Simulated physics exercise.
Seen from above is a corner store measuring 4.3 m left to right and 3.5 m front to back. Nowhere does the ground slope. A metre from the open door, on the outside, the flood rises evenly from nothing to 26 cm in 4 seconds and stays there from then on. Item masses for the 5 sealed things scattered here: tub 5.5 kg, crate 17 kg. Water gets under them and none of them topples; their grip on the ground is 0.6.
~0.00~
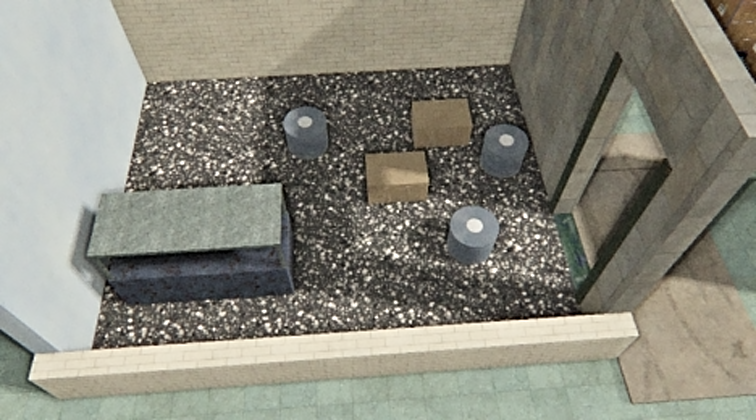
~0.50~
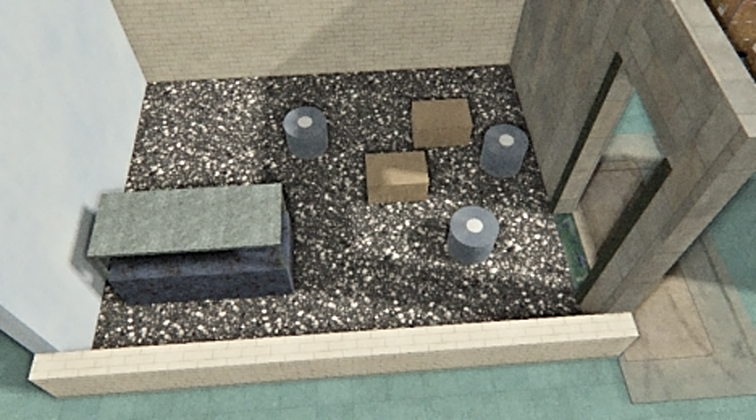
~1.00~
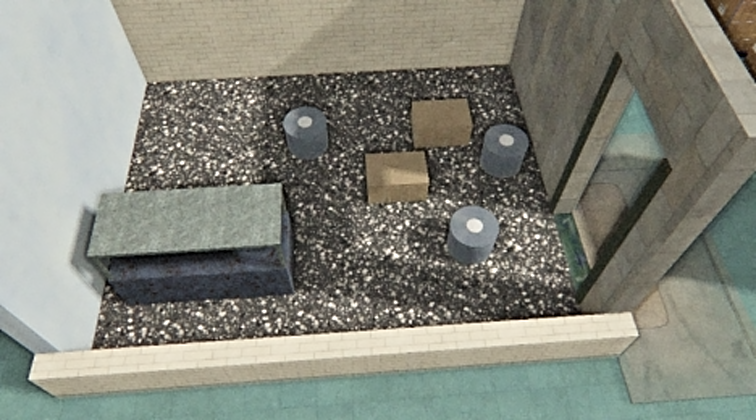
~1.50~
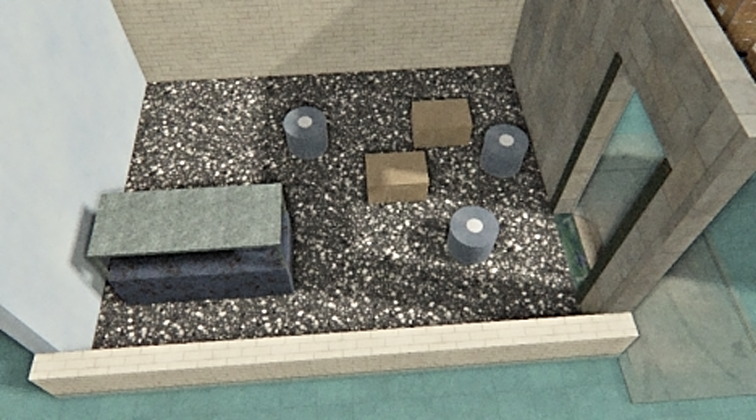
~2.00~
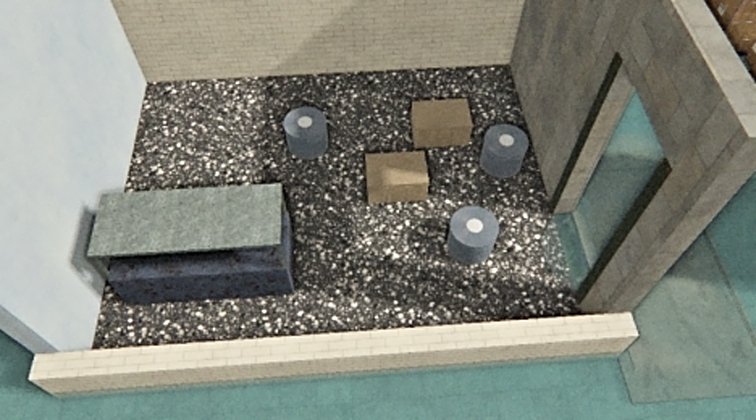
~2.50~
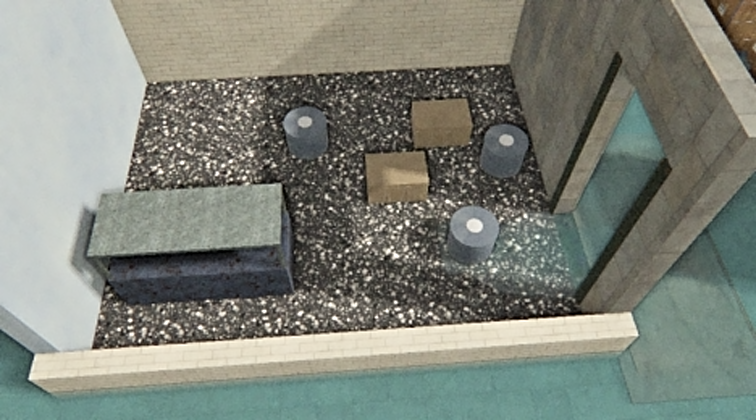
Outside a corner store, water spreads over the ground, then enters through the open doorway.
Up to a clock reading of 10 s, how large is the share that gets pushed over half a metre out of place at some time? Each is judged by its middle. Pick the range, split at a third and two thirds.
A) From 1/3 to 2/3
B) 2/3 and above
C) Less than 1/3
(A) From 1/3 to 2/3.
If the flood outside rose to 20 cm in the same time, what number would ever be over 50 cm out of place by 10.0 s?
I count 1 of them in that case.
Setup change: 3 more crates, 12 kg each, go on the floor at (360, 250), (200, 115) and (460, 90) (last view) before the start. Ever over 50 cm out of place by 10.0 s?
Above the limit, then above the limit, then inside the limit.
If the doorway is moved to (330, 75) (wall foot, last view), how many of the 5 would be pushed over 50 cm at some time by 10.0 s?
You'd get 4 in that case.
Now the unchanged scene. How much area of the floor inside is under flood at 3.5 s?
At that time the wet patch spans about 3.0 m2.
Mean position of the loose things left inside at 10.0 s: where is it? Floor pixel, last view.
Mean position approx. (382, 138).
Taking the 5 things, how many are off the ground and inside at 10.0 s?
At that time, 3.
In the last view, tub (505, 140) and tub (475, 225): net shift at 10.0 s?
Net displacement, in order: 20 cm; 250 cm.
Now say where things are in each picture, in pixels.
A tub at (475, 226) rests on the ground; a tub at (506, 141), on the bottom; water covers 0.0 m2; 0 of 5 have shifted, in the first picture.
A tub at (475, 226), on the bottom; a tub at (506, 141) rests on the ground; 0.0 m2 under water; 0 of 5 have shifted, in the second picture.
A tub at (475, 226) rests on the ground; a tub at (506, 141) rests on the ground; 0.0 m2 under water; 0 of 5 have shifted, in the third picture.
A tub at (475, 226) rests on the ground; a tub at (506, 141), on the bottom; water covers 0.0 m2; 0 of 5 have shifted, in the fourth picture.
A tub at (475, 226), on the bottom; a tub at (506, 141), on the bottom; water covers 0.1 m2; 0 of 5 have shifted, in the fifth picture.
A tub at (475, 226) rests on the ground; a tub at (506, 141), on the bottom; water covers 0.6 m2; 0 of 5 have shifted, in the sixth picture.
After 3.5 s 0 of 5 are over 50 cm from their spots; 0 afloat.
After 4.5 s 1 of 5 are over 50 cm from their spots; 1 afloat.
After 7.0 s 2 of 5 are over 50 cm from their spots; 0 afloat.
After 10.0 s 2 of 5 are over 50 cm from their spots, and 2 have been at some point; 3 afloat.
